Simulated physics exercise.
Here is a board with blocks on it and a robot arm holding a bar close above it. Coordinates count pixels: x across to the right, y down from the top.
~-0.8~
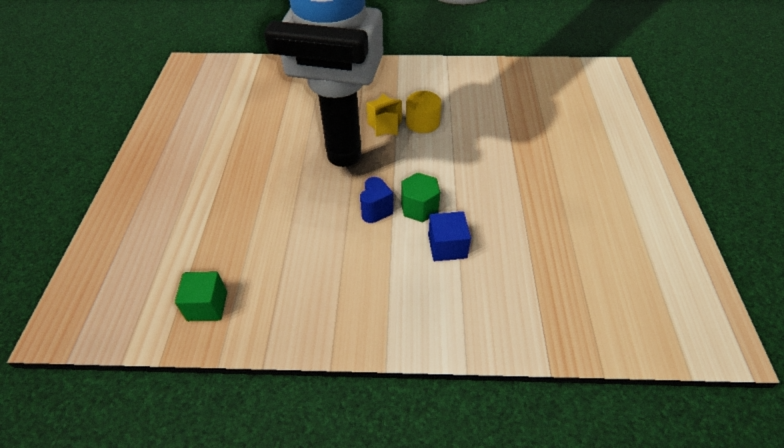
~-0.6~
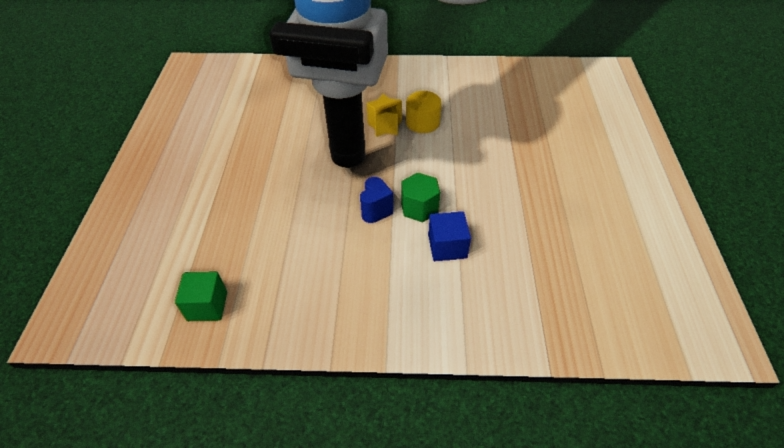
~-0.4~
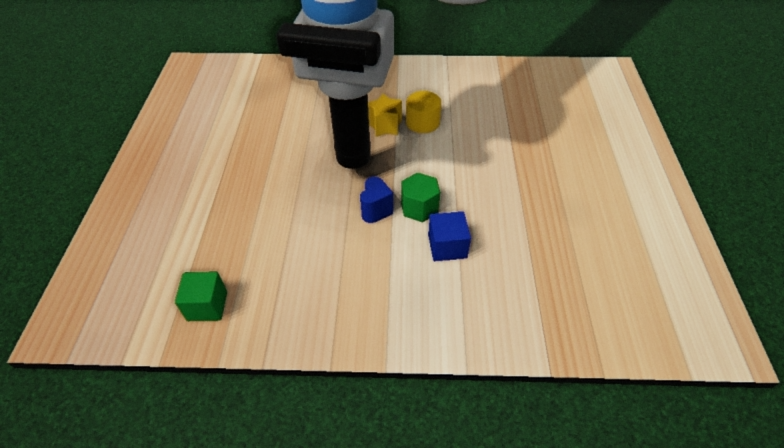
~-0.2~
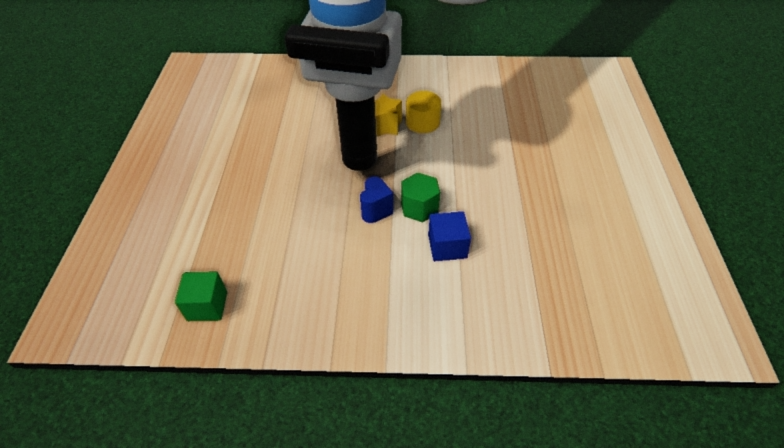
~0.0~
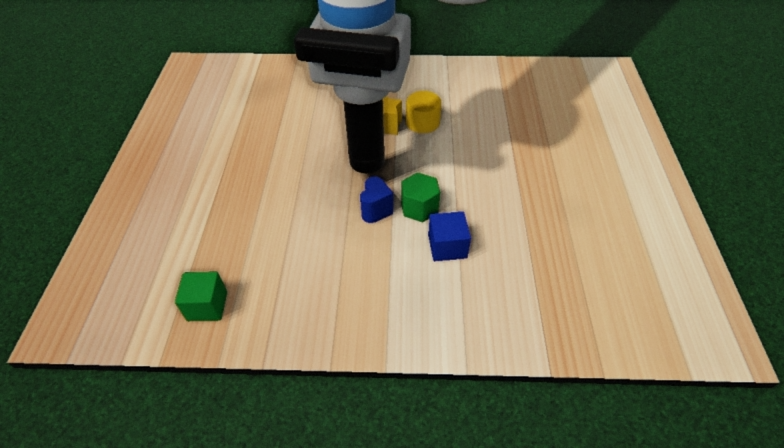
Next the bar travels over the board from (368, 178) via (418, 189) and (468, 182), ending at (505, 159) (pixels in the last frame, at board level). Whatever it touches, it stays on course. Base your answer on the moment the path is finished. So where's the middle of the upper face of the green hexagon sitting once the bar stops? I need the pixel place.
So, by the moment the path ends, you'll find the top centre of the green hexagon at (437, 194).
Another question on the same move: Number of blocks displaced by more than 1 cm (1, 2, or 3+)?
It should be one, as far as I can tell.
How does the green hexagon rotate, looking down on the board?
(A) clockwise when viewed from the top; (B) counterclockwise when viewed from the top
My answer is option A.
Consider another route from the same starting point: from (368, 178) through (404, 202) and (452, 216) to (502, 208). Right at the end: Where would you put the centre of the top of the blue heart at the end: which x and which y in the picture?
I predict (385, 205).
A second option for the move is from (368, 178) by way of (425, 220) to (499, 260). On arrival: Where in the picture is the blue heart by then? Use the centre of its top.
Its top centre lands on (388, 210).
The first path, step by step. One third of the way, bar at (419, 173); green hexagon at (434, 192), turned 25° clockwise.
Two thirds of the way, bar at (471, 166); green hexagon at (437, 194), turned 35° clockwise.
At the end, bar at (508, 144); blue heart in place; green hexagon at (437, 194), turned 35° clockwise.
